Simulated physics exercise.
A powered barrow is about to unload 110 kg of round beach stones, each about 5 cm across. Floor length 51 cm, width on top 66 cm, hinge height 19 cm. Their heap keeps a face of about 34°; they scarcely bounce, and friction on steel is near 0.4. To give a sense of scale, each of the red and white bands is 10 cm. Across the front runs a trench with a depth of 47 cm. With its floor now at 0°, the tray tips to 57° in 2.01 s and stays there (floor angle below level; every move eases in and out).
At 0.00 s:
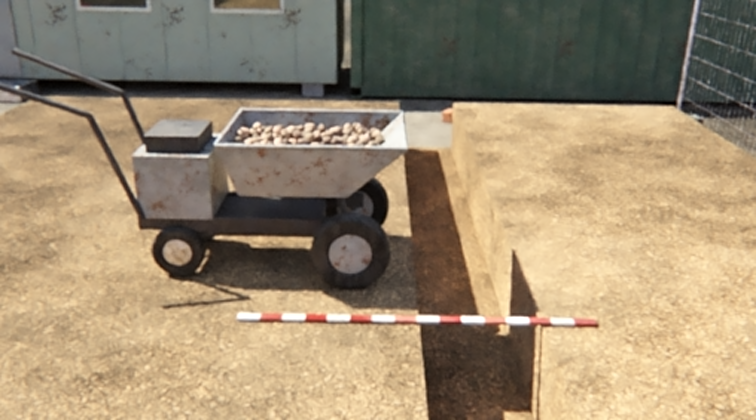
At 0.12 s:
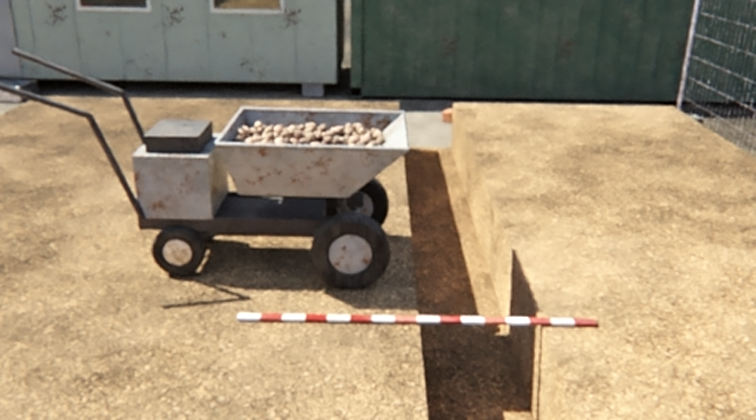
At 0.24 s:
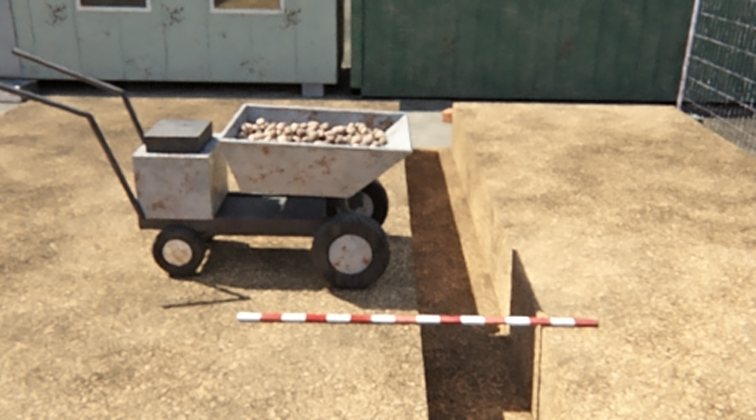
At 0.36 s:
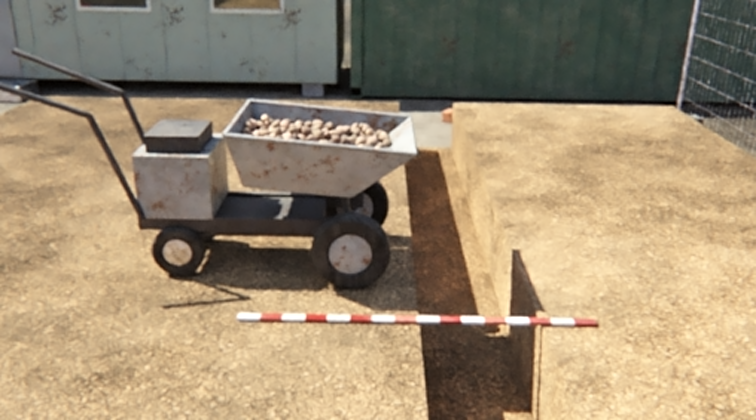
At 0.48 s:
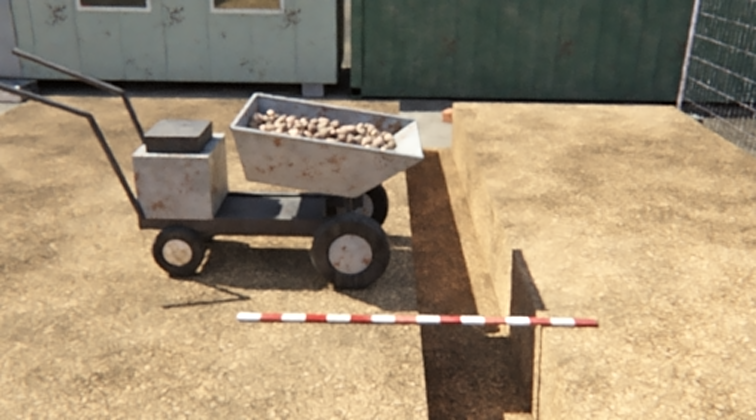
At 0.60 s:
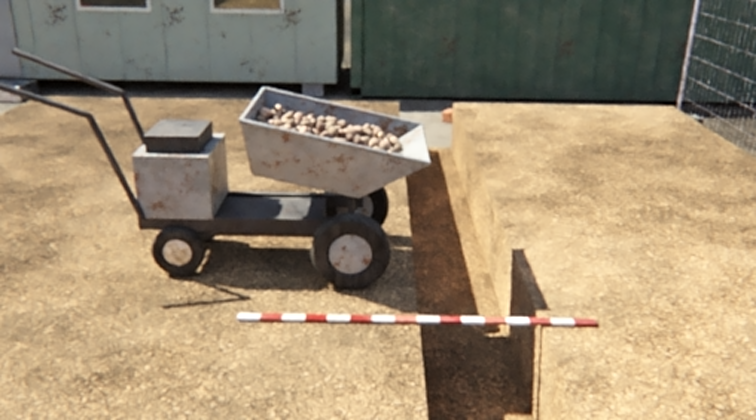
The footage shows a wheeled barrow with a rusty grey tray of rounded stones standing beside a narrow trench, a red-and-white pole lying across it, as the tray's left end gradually rises and its right lip dips slightly.
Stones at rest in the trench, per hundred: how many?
Approx. 89 %.
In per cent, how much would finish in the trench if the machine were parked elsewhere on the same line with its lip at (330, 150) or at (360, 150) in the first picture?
I'd say some 100 per cent and some 100 per cent.
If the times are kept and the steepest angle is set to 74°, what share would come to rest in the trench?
In that case near 95 per cent.
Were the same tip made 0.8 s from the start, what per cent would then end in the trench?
70 %.
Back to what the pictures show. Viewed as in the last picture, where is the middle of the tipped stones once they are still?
(484, 328).
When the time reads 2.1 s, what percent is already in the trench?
I'd put it near 45 per cent.
After 1.5 s the floor is at 48°; 99 % in the tray, 1 % in the trench; the foremost stones are at (475, 208).
After 2.1 s the floor is at 57°; 50 % in the tray, 45 % in the trench, 5 % past the trench; the foremost stones are at (550, 262).
After 2.5 s the floor is at 57°; 24 % in the tray, 65 % in the trench, 11 % past the trench; the foremost stones are at (602, 269).
After 4.4 s the floor is at 57°; 0 % in the tray, 89 % in the trench, 11 % past the trench; the foremost stones are at (624, 281).
